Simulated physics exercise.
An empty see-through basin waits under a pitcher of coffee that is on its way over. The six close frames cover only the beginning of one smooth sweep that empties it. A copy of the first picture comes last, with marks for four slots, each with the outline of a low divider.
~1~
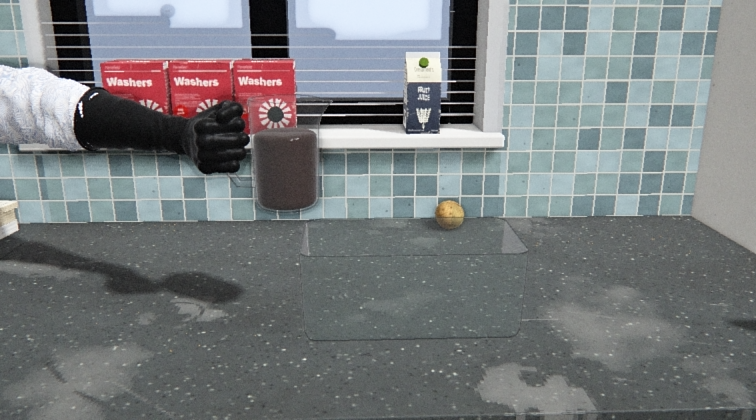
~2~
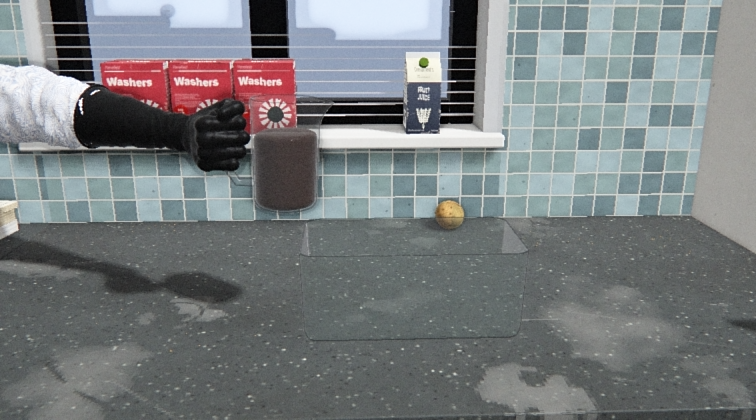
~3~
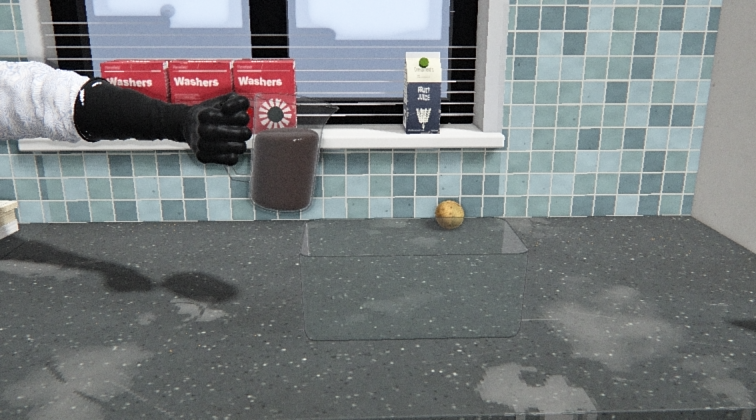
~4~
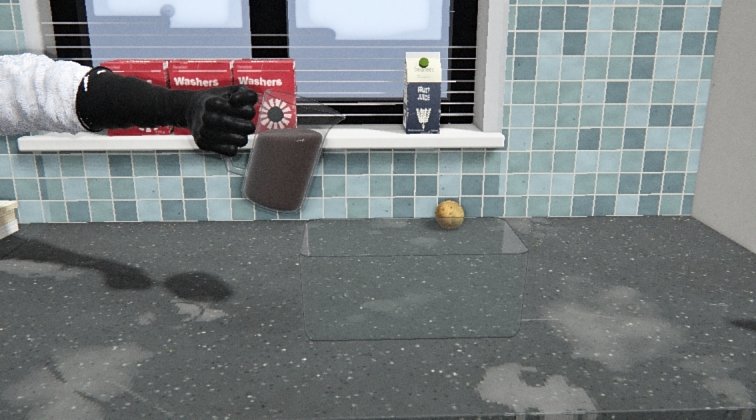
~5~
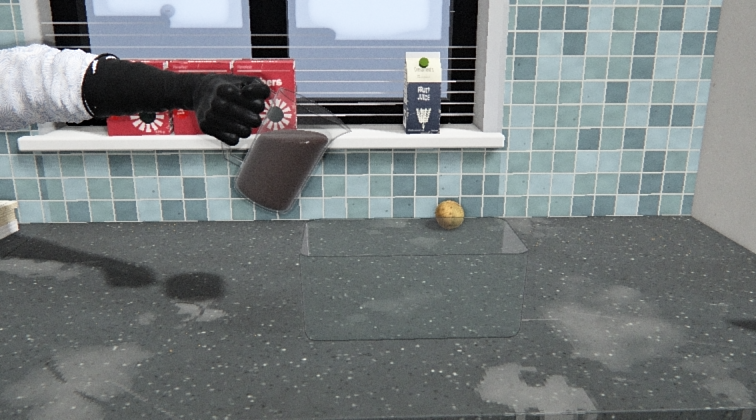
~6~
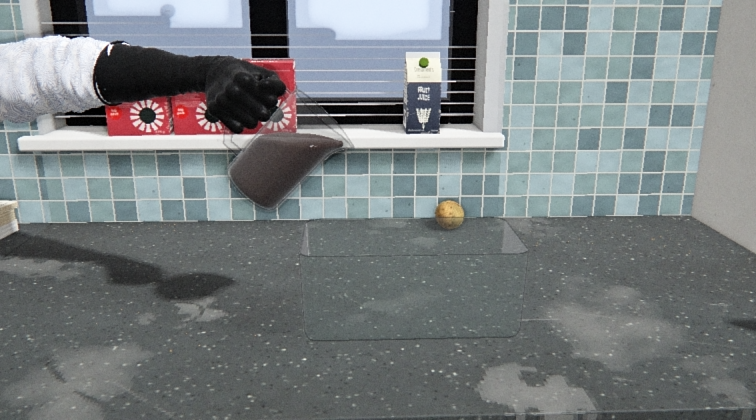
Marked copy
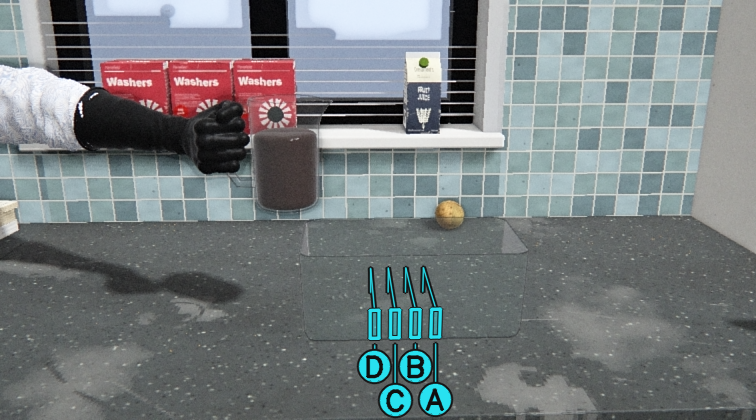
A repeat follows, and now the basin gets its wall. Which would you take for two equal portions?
Place C.
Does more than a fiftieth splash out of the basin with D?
No, it does not.
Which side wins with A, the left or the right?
The left side.
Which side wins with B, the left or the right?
More ends on the left.
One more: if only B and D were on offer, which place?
That is place D.
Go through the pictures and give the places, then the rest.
Upright, lip at (331, 101); basin from (304, 338) to (520, 334); nothing has left yet.
Tipped about 2°, lip at (332, 102); nothing has left yet.
Tipped about 8°, lip at (337, 108); nothing has left yet.
Tipped about 17°, lip at (344, 117); nothing has left yet.
Tipped about 30°, lip at (350, 130); nothing has left yet.
Tipped about 44°, lip at (354, 146); nothing has left yet.
On the marked copy, A at (435, 343); B at (415, 344); C at (395, 344); D at (374, 344).
With A, about 93 % ends left of the wall and 6 % right of it.
With B, about 93 % ends left of the wall and 4 % right of it; 3 % is lost outside.
With C, about 59 % ends left of the wall and 41 % right of it.
With D, about 20 % ends left of the wall and 80 % right of it.
